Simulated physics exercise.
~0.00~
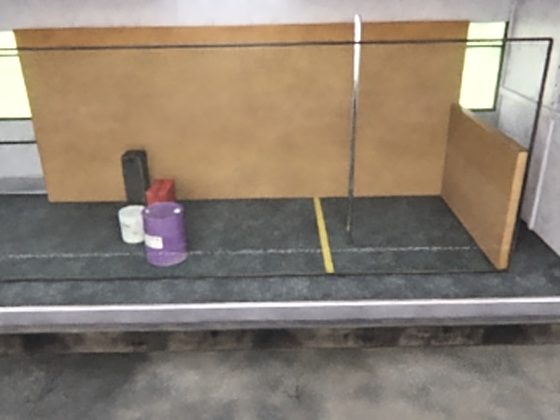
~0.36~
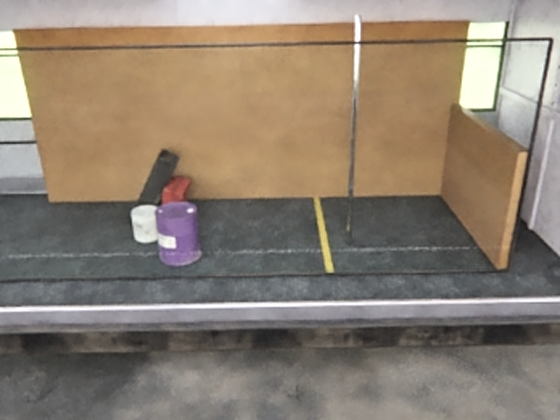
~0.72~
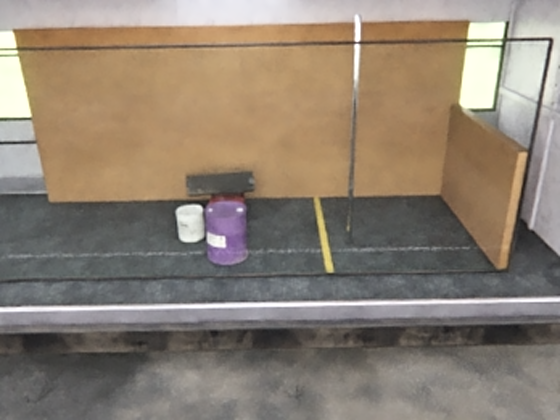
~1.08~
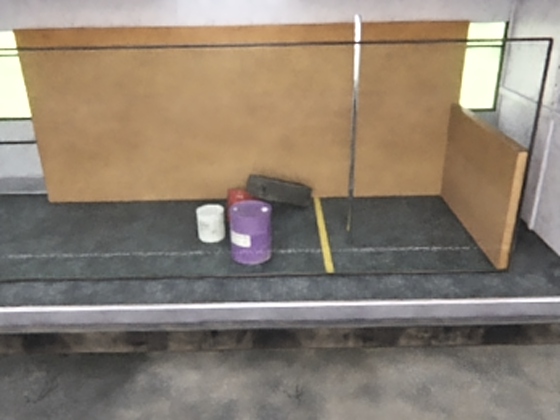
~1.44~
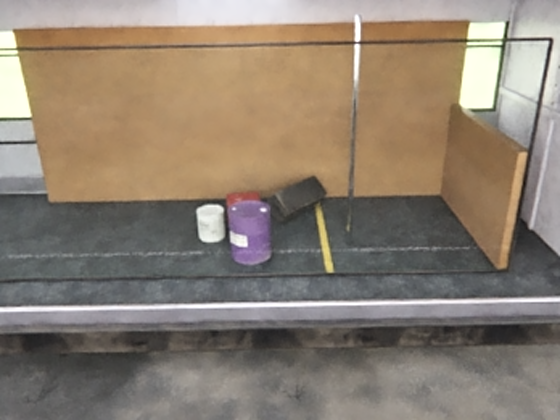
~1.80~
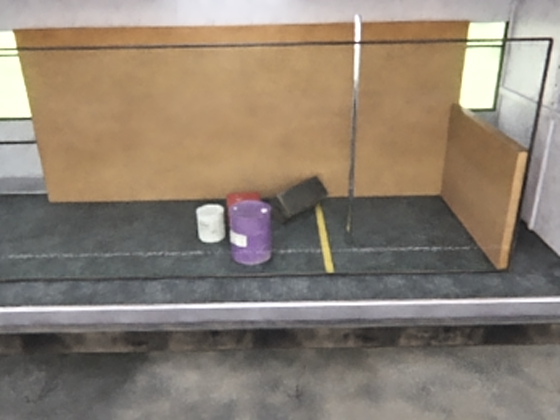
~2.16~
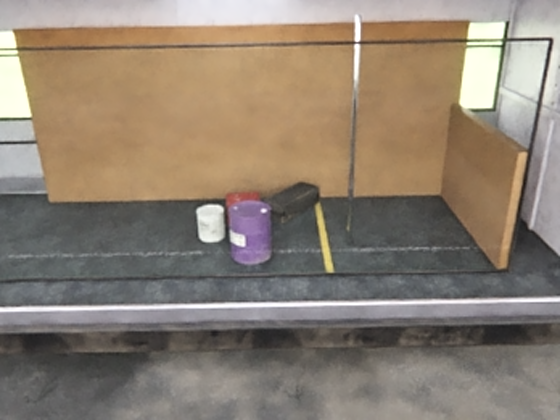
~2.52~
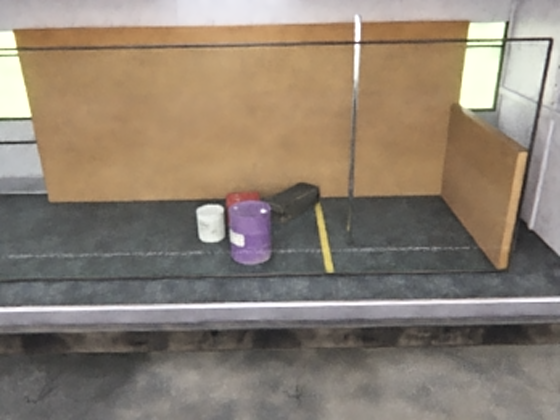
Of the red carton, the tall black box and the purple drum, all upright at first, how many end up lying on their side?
Two of them end up on their side, the red carton and the tall black box, while the purple drum stays upright.
